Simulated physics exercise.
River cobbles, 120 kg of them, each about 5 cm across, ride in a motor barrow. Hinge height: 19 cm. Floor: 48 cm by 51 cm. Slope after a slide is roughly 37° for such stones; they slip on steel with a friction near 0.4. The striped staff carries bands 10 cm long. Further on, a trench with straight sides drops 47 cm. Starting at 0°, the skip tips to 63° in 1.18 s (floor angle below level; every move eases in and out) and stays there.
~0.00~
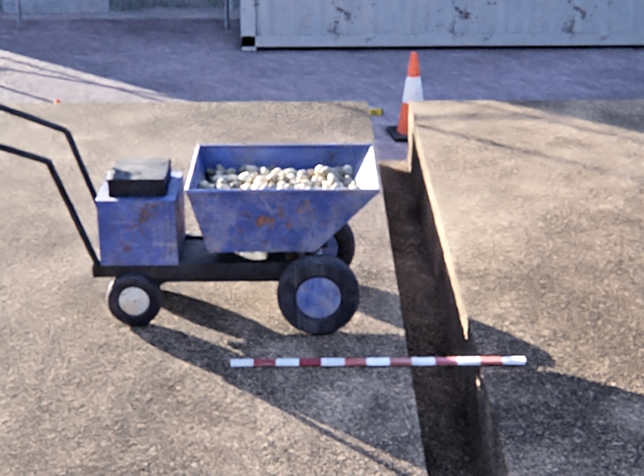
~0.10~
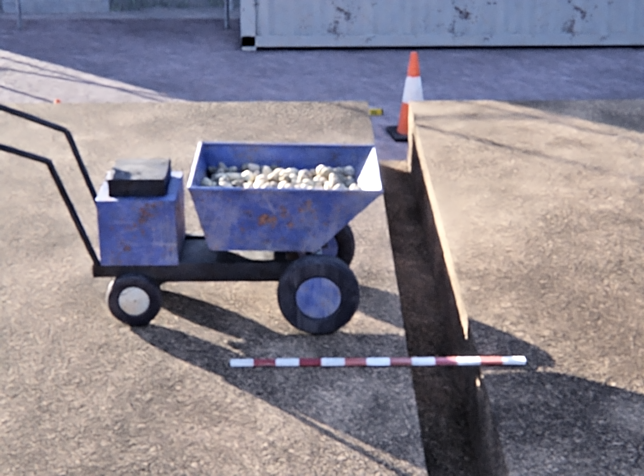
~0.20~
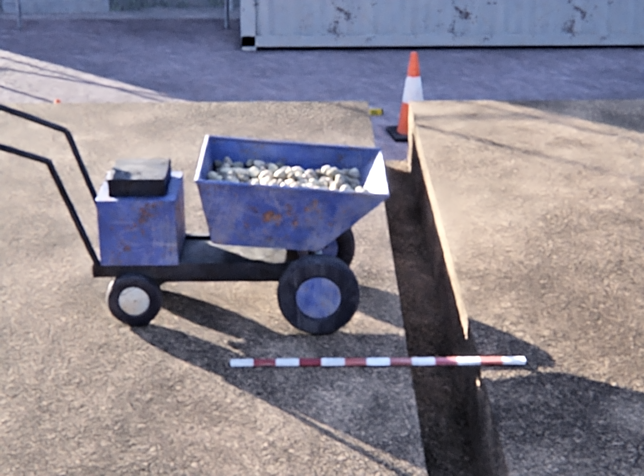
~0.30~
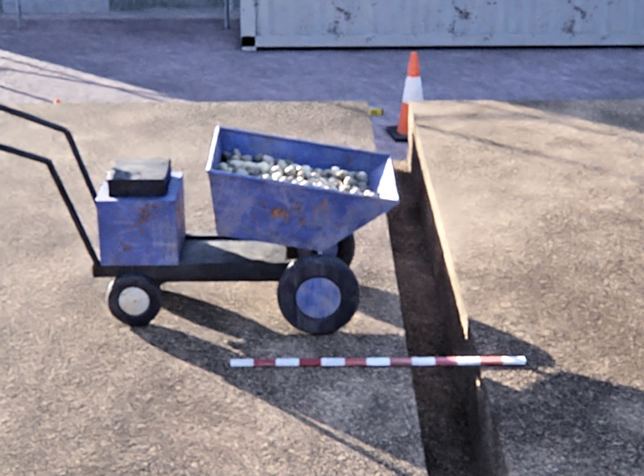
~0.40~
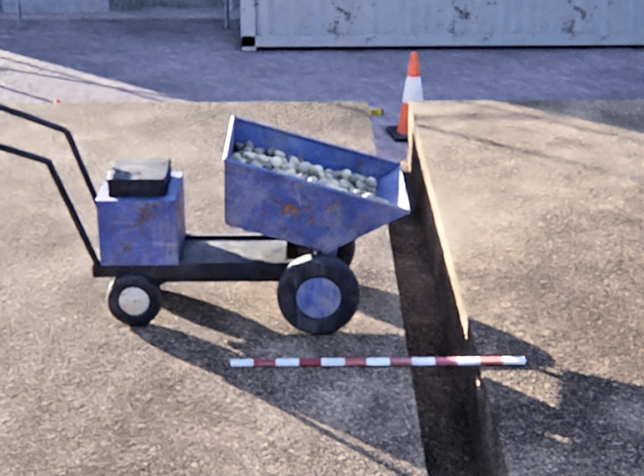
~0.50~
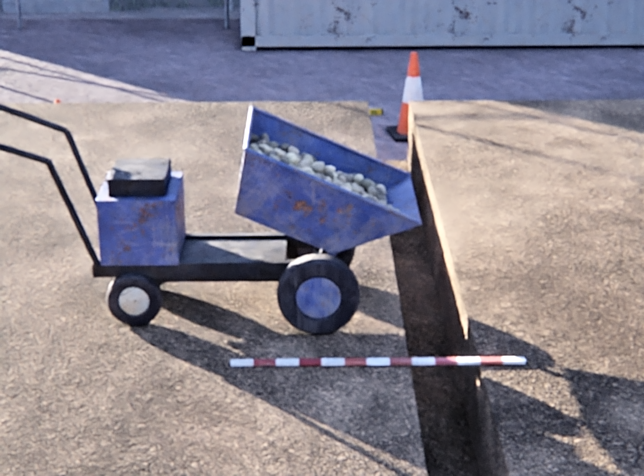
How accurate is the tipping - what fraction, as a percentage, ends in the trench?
Close to 55 in every hundred.
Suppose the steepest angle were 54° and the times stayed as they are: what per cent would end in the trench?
I'd expect around 35 in a hundred.
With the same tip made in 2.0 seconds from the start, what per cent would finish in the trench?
It would be near 60 percent.
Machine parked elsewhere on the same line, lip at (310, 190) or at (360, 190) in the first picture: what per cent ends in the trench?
Roughly 95 in a hundred, then 75 in a hundred.
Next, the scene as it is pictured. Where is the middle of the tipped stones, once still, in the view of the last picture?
Roughly at (456, 365).
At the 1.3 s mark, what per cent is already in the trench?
5 per cent, give or take.
After 0.9 s the floor is at 53°; 100 % in the skip; the foremost stones are at (427, 251).
After 1.3 s the floor is at 63°; 80 % in the skip, 7 % in the trench, 14 % past the trench; the foremost stones are at (507, 300).
After 1.6 s the floor is at 63°; 43 % in the skip, 16 % in the trench, 41 % past the trench; the foremost stones are at (586, 298).
After 3.6 s the floor is at 63°; 0 % in the skip, 55 % in the trench, 45 % past the trench; the foremost stones are past the picture's edge.
